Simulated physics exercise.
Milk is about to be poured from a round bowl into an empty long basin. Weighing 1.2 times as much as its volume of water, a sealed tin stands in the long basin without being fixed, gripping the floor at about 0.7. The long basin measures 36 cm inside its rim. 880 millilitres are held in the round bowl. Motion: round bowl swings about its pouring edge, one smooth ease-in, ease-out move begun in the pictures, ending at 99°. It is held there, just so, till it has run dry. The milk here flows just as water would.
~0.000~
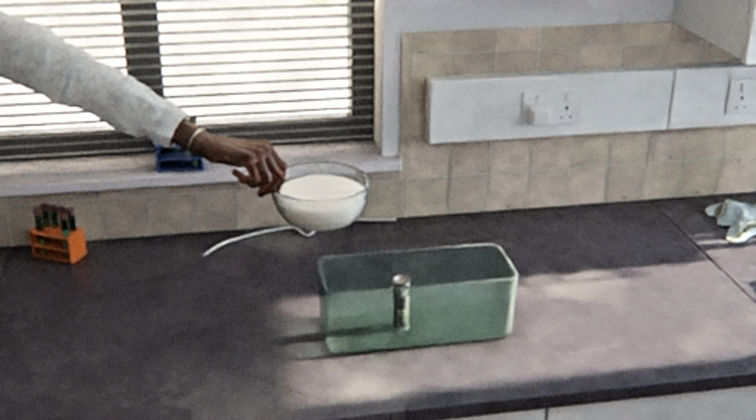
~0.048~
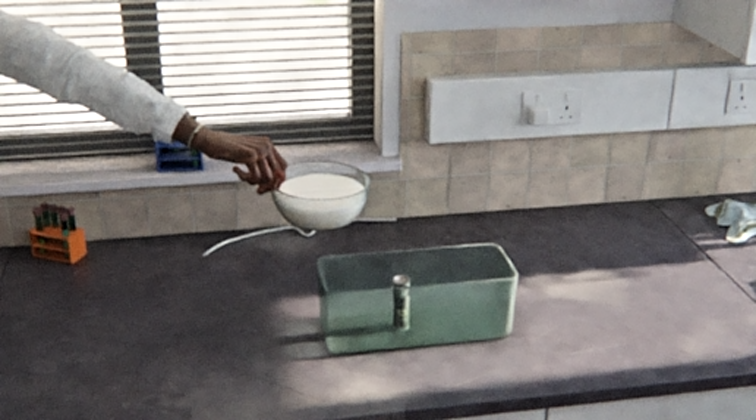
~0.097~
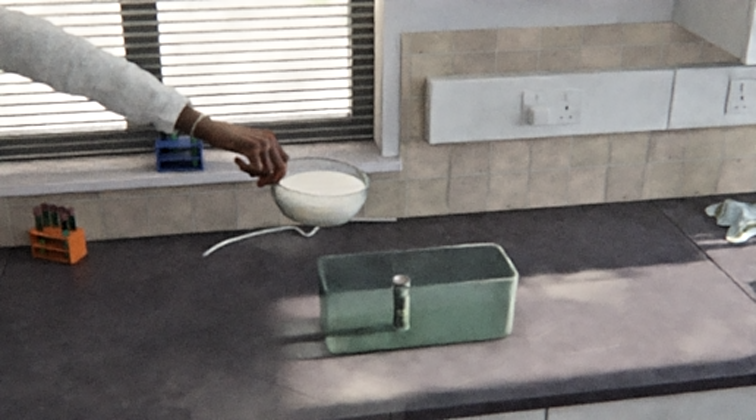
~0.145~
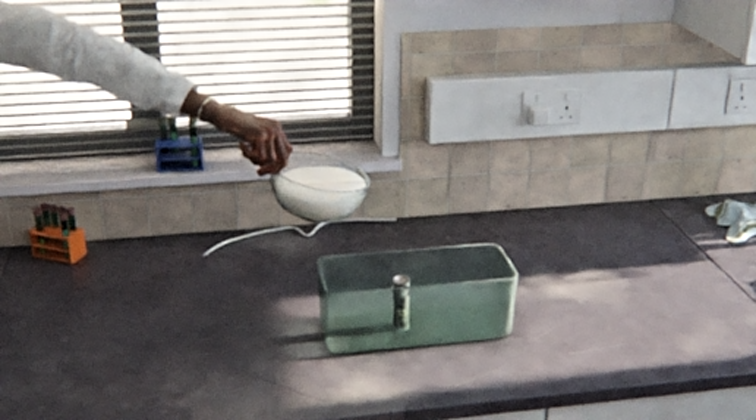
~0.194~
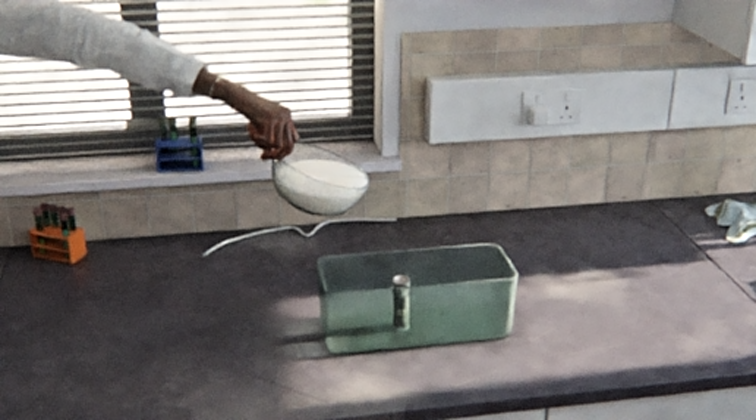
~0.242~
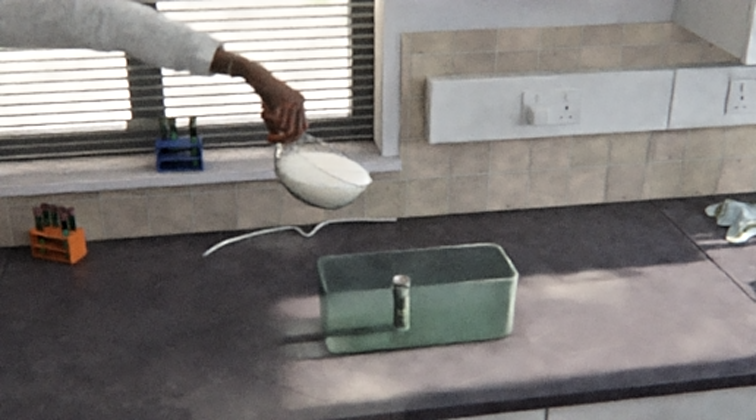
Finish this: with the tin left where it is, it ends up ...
It ends up knocked over.
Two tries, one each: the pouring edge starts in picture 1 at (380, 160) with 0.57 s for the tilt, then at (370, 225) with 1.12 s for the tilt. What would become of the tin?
In the first try it comes down; in the second it remains standing.
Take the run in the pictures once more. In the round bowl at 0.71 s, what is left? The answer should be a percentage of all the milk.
Around 1 in a hundred is still there.
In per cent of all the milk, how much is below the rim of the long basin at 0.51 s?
I reckon close to 4 percent of it.
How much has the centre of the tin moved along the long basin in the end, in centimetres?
All told, the tin's centre has moved close to 7.0 cm.
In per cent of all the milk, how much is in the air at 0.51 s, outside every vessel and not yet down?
Some 62 per cent.
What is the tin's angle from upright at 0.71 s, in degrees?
It sits at roughly 0°.
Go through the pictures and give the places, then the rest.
It leans 0°; its right rim is at (368, 179); the milk meets the walls at (274, 194) and (365, 188); the long basin's rim runs from (321, 276) to (508, 261); the tin's top is at (402, 282), in the first frame.
It leans 1°; its right rim is at (368, 179); the milk meets the walls at (274, 193) and (365, 187), in the second frame.
It leans 6°; its right rim is at (368, 179); the milk meets the walls at (274, 190) and (365, 184), in the third frame.
It leans 12°; its right rim is at (368, 179); the milk meets the walls at (274, 185) and (365, 180), in the fourth frame.
It leans 21°; its right rim is at (368, 179); the milk meets the walls at (274, 176) and (366, 175), in the fifth frame.
It leans 31°; its right rim is at (367, 179); the milk meets the walls at (276, 165) and (364, 173); 2 per cent is over the edge, in the sixth frame.
Then, 0.51 s in, the tilt is 89° and 34 per cent is still to pour; the tin stands where it began.
Then, 0.71 s in, the tilt is 99° and 1 per cent is still to pour; the tin stands where it began.
Then, 0.92 s in, the tilt is 99° and 0 per cent is still to pour; the tin leans 25°.
Then, 1.14 s in, the tilt is 99° and 0 per cent is still to pour; the tin lies on its side.
Finally, the tin lies on its side.
